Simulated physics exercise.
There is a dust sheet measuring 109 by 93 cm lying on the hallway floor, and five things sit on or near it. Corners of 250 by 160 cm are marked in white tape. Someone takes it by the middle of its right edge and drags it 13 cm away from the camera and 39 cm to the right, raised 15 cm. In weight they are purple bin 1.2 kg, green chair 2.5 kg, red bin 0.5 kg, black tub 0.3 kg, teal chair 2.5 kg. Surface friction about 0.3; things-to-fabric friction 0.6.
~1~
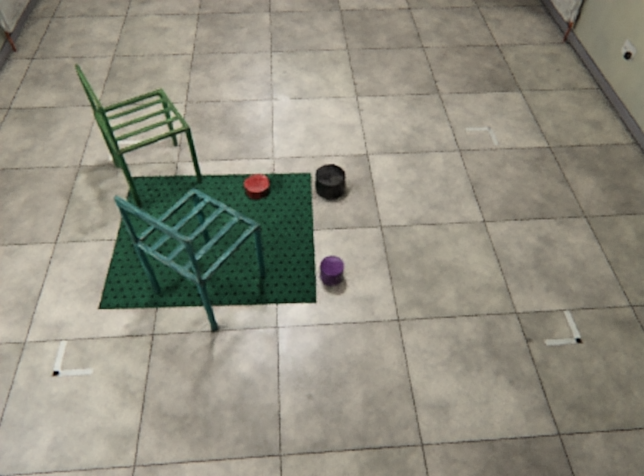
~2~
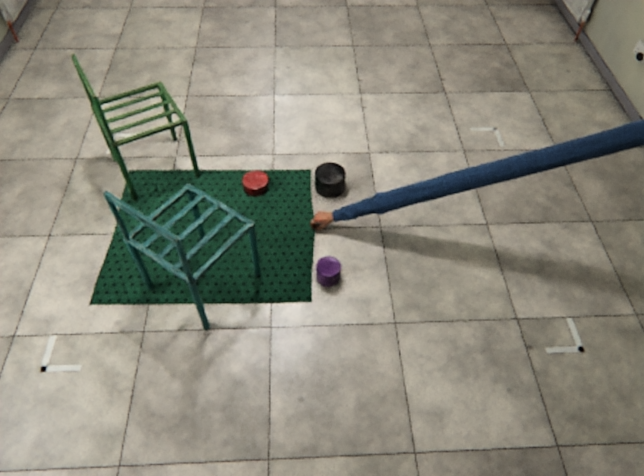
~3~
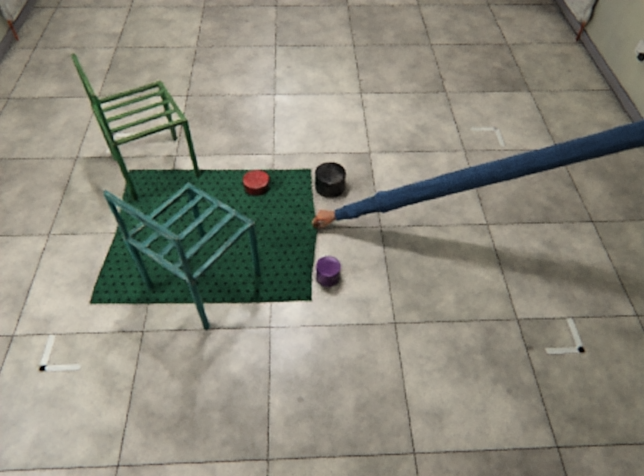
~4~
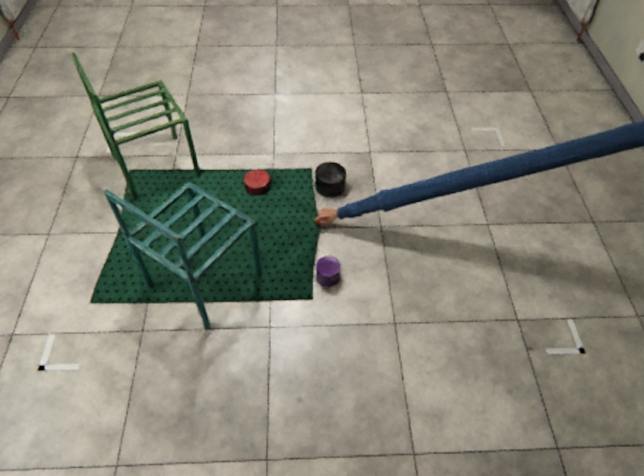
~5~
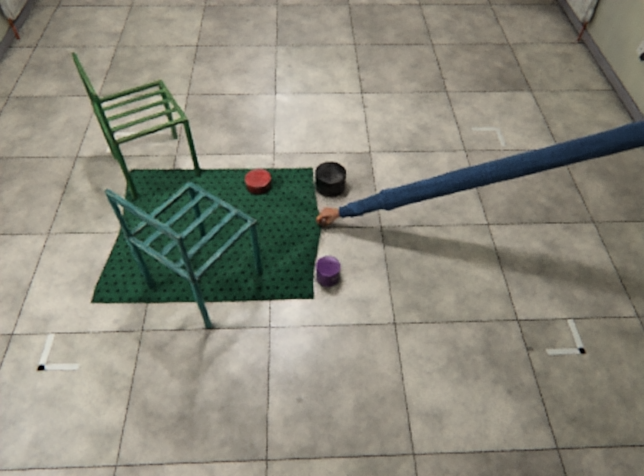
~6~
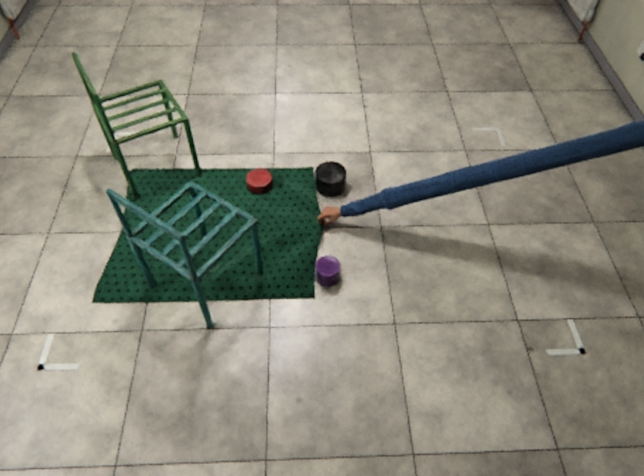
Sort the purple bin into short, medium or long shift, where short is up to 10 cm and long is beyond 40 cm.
Short.
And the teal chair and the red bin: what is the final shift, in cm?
Net shift, approx.: Teal chair = 45 cm; red bin = 40 cm.
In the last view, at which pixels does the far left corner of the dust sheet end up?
(194, 169) or thereabouts.
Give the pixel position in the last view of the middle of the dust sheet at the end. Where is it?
Centre in the last view: Approx. (291, 197).
Next, middle of the dust sheet at (245, 223); teal chair 14 cm off its start, red bin 13 cm off its start, green chair 5 cm off its start.
Then, middle of the dust sheet at (267, 215); red bin 25 cm off its start, teal chair lifted 12 cm, black tub 16 cm off its start.
After that, middle of the dust sheet at (282, 206); red bin 36 cm off its start at (317, 174), teal chair lifted 13 cm, black tub 25 cm off its start at (372, 162).
Later, middle of the dust sheet at (285, 205); red bin 37 cm off its start, teal chair lifted 12 cm, black tub 27 cm off its start.
At the end, middle of the dust sheet at (291, 197); purple bin 0 cm off its start at (328, 266), teal chair 45 cm off its start at (271, 183), red bin 39 cm off its start at (323, 172), black tub 27 cm off its start at (375, 161).
